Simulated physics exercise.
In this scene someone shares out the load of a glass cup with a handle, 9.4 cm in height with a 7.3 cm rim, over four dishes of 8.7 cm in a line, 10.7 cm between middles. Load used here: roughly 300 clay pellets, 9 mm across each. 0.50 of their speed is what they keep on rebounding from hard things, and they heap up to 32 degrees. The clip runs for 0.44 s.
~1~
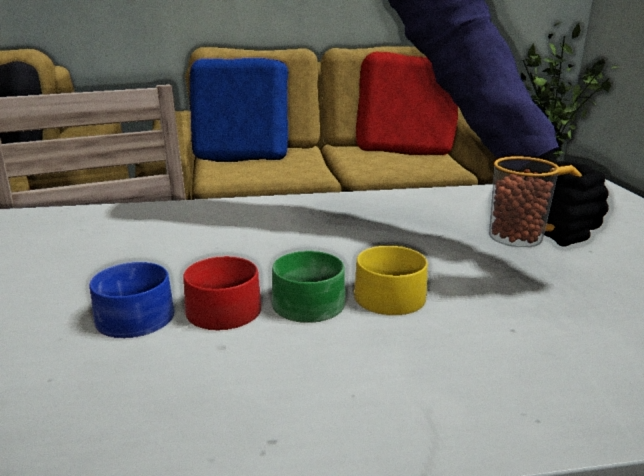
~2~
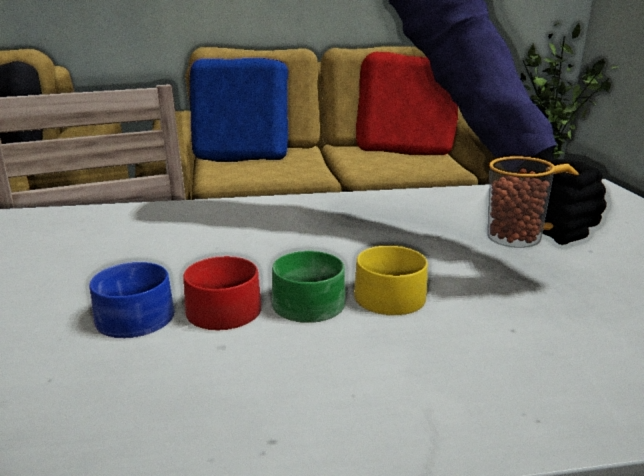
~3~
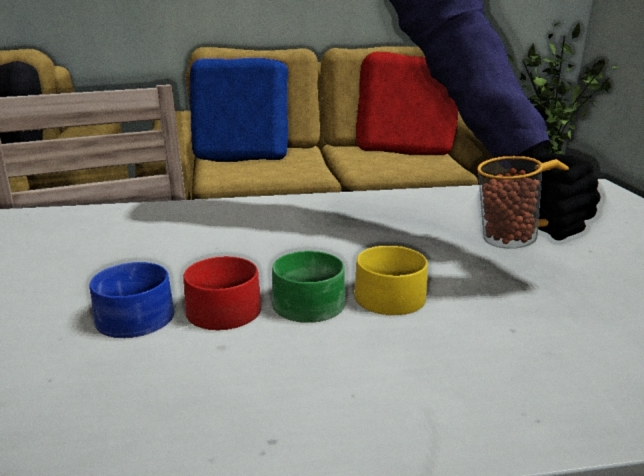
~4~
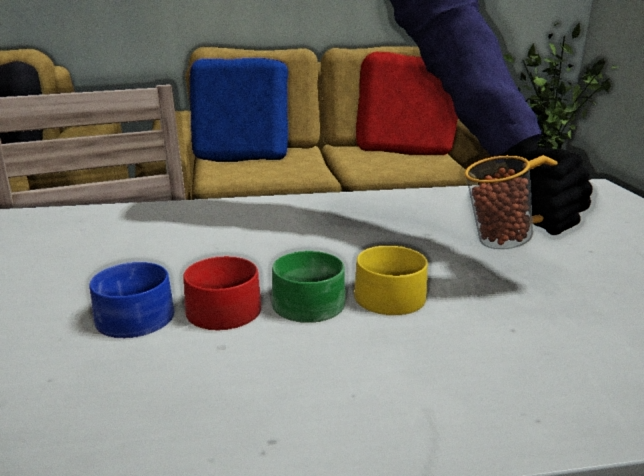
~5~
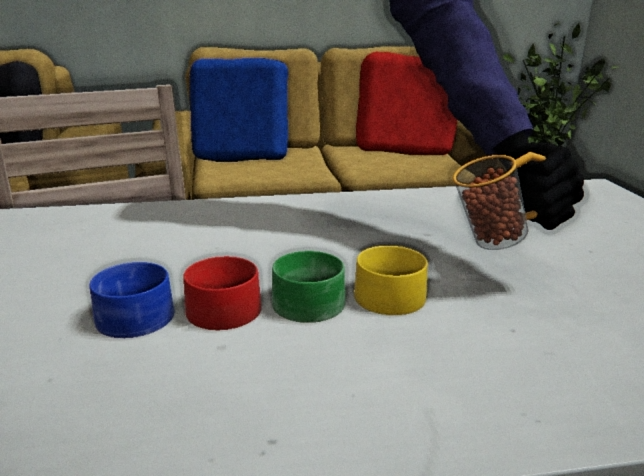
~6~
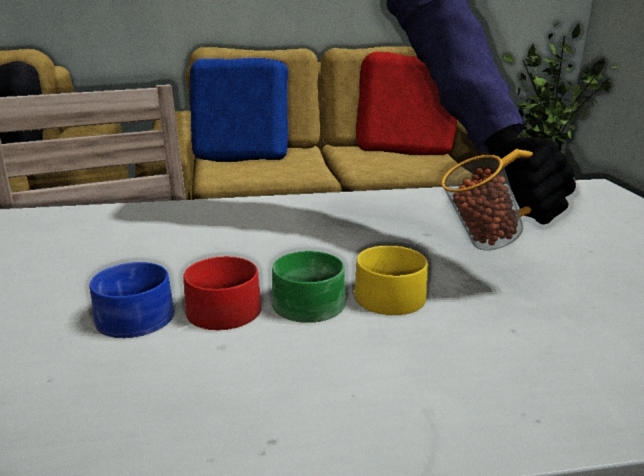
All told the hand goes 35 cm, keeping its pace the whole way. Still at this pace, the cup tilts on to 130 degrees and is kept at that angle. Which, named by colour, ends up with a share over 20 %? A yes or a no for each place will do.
Red: Stays within a fifth, blue: Stays within a fifth, green: Goes past a fifth, yellow: Stays within a fifth, counter: Stays within a fifth.
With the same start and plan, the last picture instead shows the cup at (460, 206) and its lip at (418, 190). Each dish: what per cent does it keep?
Final shares - red 90 %, blue 0 %, green 0 %, yellow 0 %.
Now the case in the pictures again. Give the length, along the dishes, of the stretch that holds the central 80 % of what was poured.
The stretch is around 5 cm long.
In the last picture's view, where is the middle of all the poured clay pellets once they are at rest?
Centre at rest: Approx. (306, 283) px.
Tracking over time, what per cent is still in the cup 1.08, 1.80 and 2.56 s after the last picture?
It goes roughly like this: 80, 0, 0 per cent.
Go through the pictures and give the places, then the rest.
The first picture shows cup at (521, 202), tilt 0 degrees, lip at (498, 168), moved 0.0 cm; middle of the pieces at (522, 206); yellow dish at (392, 261); green dish at (308, 267); red dish at (221, 273); blue dish at (130, 279).
The second picture shows cup at (518, 202), tilt 2 degrees, lip at (494, 169), moved 0.4 cm; middle of the pieces at (519, 206).
The third picture shows cup at (510, 203), tilt 9 degrees, lip at (481, 173), moved 1.5 cm; middle of the pieces at (512, 207).
The fourth picture shows cup at (501, 203), tilt 15 degrees, lip at (469, 178), moved 2.6 cm; middle of the pieces at (504, 207).
The fifth picture shows cup at (493, 204), tilt 22 degrees, lip at (456, 183), moved 3.7 cm; middle of the pieces at (496, 207).
The sixth picture shows cup at (485, 204), tilt 28 degrees, lip at (445, 188), moved 4.9 cm; middle of the pieces at (488, 207); yellow dish at (392, 261); green dish at (308, 267); red dish at (221, 273); blue dish at (130, 279).
Then, 1.08 s after the last picture, tilt 109 degrees; cup holds 80 %, green 15 %.
Then, 1.80 s after the last picture, tilt 130 degrees; cup holds 0 %, green 95 %.
Then, 2.56 s after the last picture, tilt 130 degrees; cup holds 0 %, green 95 %.
In the end, red 0 %, blue 0 %, green 95 %, yellow 0 %, counter 5 %.
